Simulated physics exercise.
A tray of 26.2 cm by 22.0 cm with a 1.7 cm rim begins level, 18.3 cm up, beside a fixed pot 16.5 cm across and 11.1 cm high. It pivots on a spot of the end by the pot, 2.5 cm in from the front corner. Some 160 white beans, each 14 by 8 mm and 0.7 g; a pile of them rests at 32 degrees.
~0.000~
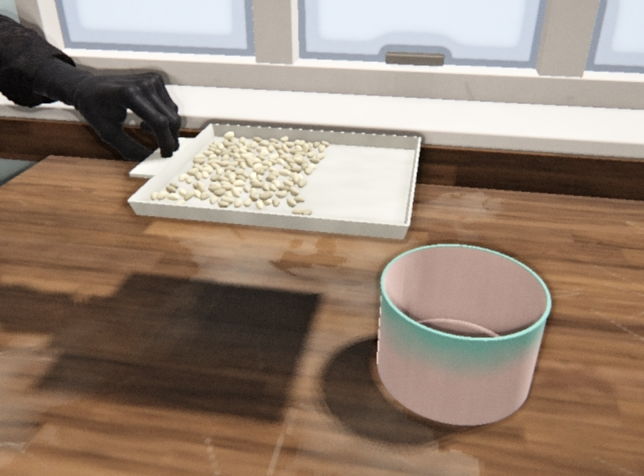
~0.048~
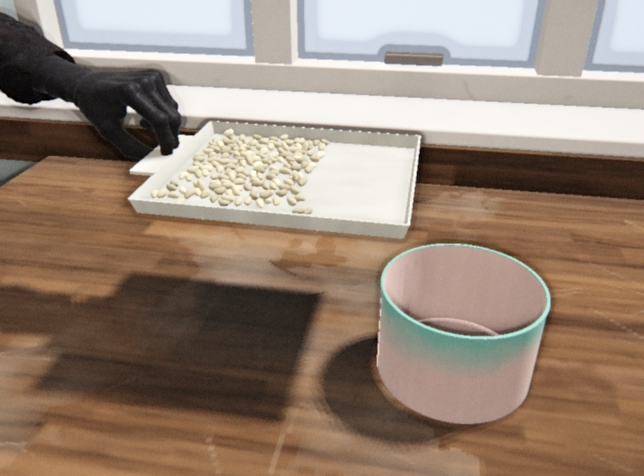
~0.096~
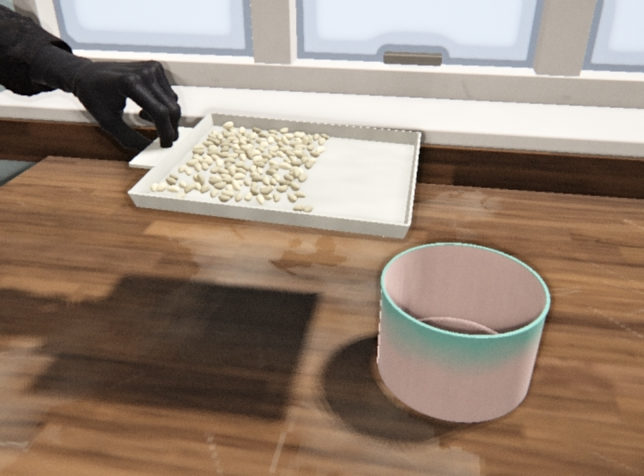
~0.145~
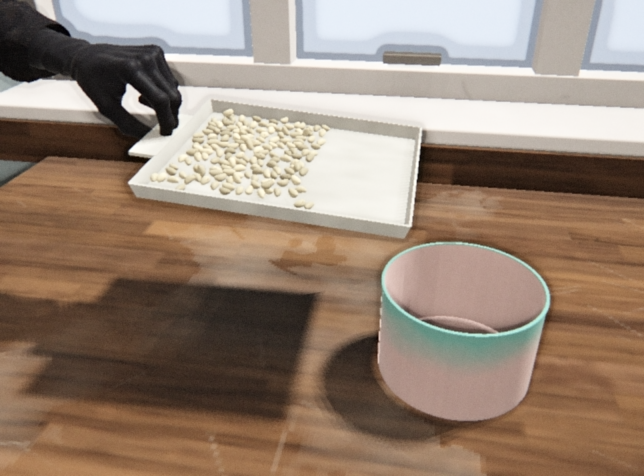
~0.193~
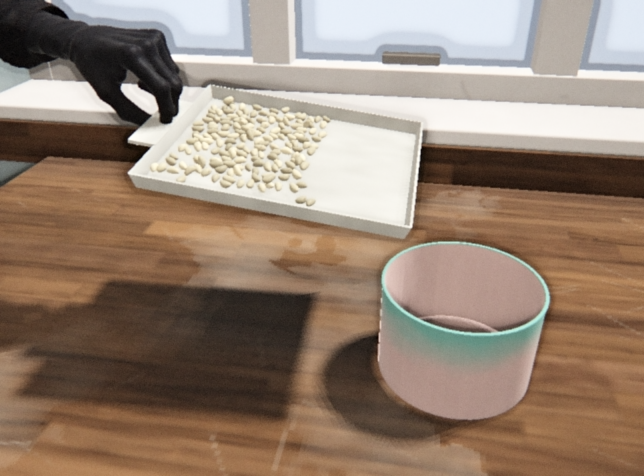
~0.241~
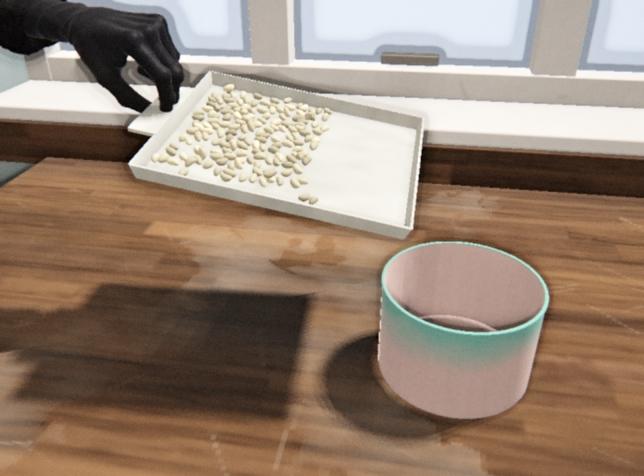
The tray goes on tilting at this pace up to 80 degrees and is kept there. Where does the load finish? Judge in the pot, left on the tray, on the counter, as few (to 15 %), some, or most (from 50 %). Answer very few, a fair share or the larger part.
In the pot: The larger part; left on the tray: Very few; on the counter: A fair share.
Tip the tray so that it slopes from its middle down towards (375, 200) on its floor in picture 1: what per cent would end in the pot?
About 75 per cent.
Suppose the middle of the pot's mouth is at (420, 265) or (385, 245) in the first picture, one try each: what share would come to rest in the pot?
About 25 and 0 per cent.
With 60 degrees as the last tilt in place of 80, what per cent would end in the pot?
In that case some 35 per cent.
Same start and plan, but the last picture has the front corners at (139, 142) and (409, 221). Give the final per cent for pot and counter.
Pot 45, counter 25.
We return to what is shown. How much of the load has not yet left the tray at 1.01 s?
Some 50 per cent of the load.
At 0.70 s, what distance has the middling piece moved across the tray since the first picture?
About 11 cm.
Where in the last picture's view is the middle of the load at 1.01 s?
Near (420, 248).
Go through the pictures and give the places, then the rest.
In the first frame, tray tilt 0 degrees, front corners at (134, 199) and (404, 223); middle of the pieces at (257, 167); pot at (464, 286).
In the second frame, tray tilt 1 degrees, front corners at (135, 197) and (404, 222); middle of the pieces at (257, 165).
In the third frame, tray tilt 3 degrees, front corners at (135, 191) and (405, 222); middle of the pieces at (257, 159).
In the fourth frame, tray tilt 6 degrees, front corners at (135, 181) and (406, 223), lowest corner right front; middle of the pieces at (257, 150).
In the fifth frame, tray tilt 9 degrees, front corners at (135, 172) and (407, 224), lowest corner right front; middle of the pieces at (258, 141).
In the sixth frame, tray tilt 13 degrees, front corners at (135, 163) and (407, 225), lowest corner right front; middle of the pieces at (260, 133); pot at (463, 282). The tray's pace is about 70 degrees a second.
After 0.70 s, tilt 45 degrees; the tray holds 100 %, the pot 0 %.
After 1.01 s, tilt 66 degrees; the tray holds 50 %, the pot 25 %.
Then, at 1.42 s, tilt 80 degrees; the tray holds 10 %, the pot 60 %.
In the end, at 2.7 s, pot 70 %, tray 5 %, counter 25 %.
